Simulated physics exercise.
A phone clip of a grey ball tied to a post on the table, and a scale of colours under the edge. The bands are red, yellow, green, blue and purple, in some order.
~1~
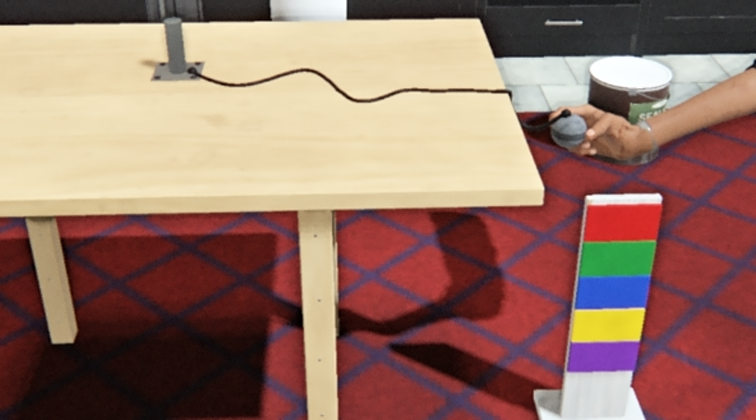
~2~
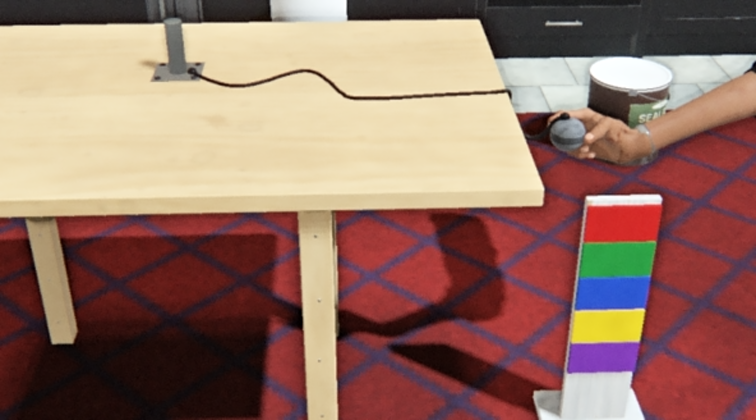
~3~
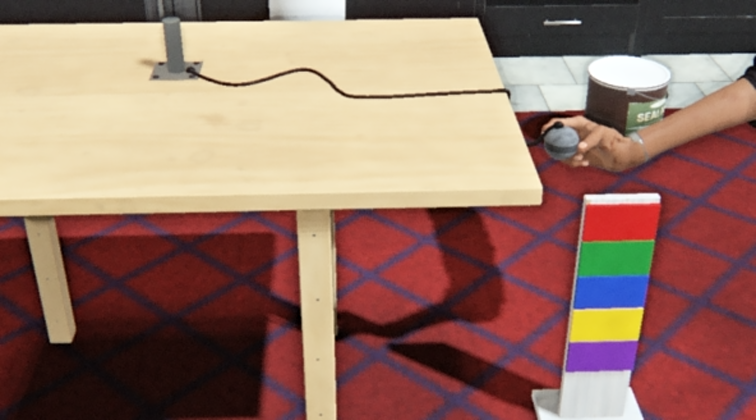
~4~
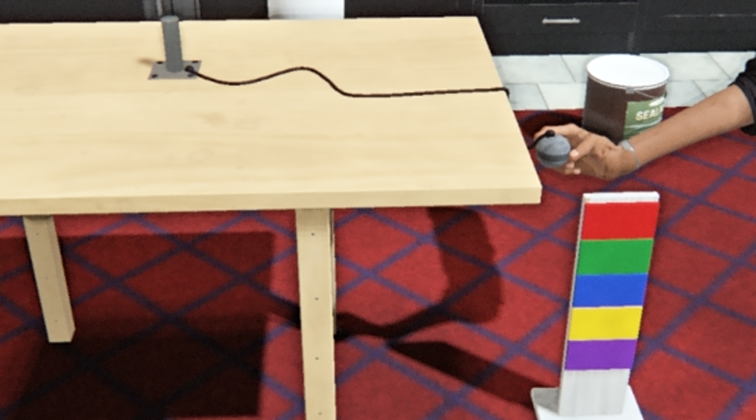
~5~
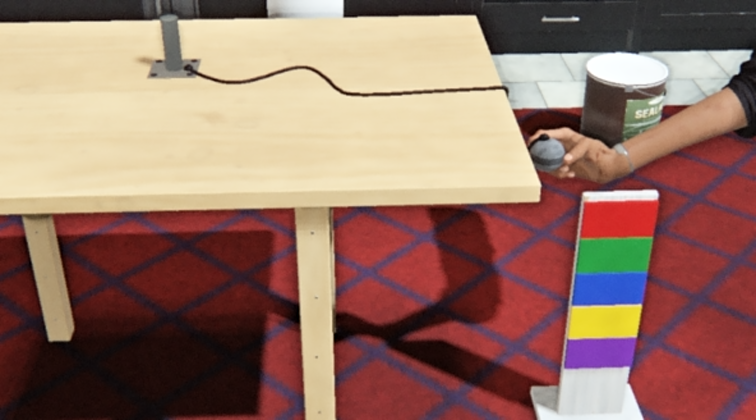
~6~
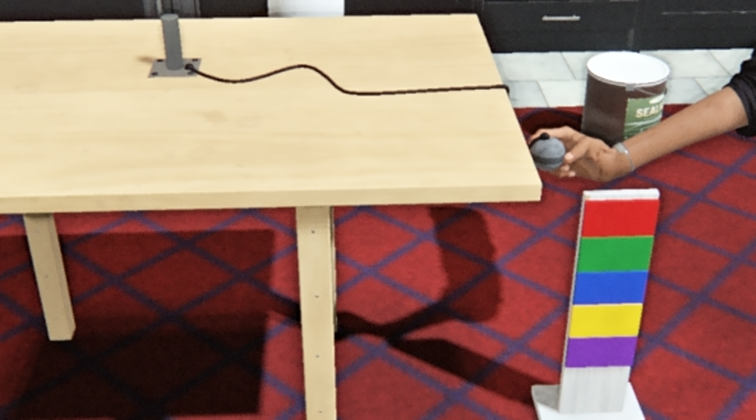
At a table edge above a colour-banded scale, a hand holding a grey ball on a dark cord shifts slightly left.
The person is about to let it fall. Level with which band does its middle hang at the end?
Its centre hangs level with the green band.
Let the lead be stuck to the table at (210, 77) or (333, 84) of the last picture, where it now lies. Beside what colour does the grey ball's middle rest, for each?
One after the other, green; red.
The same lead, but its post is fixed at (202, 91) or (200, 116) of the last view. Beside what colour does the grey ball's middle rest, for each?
In that order: Blue; blue.
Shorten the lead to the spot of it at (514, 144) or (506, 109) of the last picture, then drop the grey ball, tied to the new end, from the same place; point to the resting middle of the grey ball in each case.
In that order: (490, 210) and (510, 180).
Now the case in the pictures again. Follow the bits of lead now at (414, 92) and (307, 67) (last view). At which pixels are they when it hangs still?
About (475, 82), and the other about (332, 74).
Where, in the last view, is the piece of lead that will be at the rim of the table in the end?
At (442, 90), roughly.
Soon after, ball near (469, 240); level with green.
After that, ball near (512, 243); level with green.
In the end, ball near (499, 244); level with green. Its middle rests at the green band.
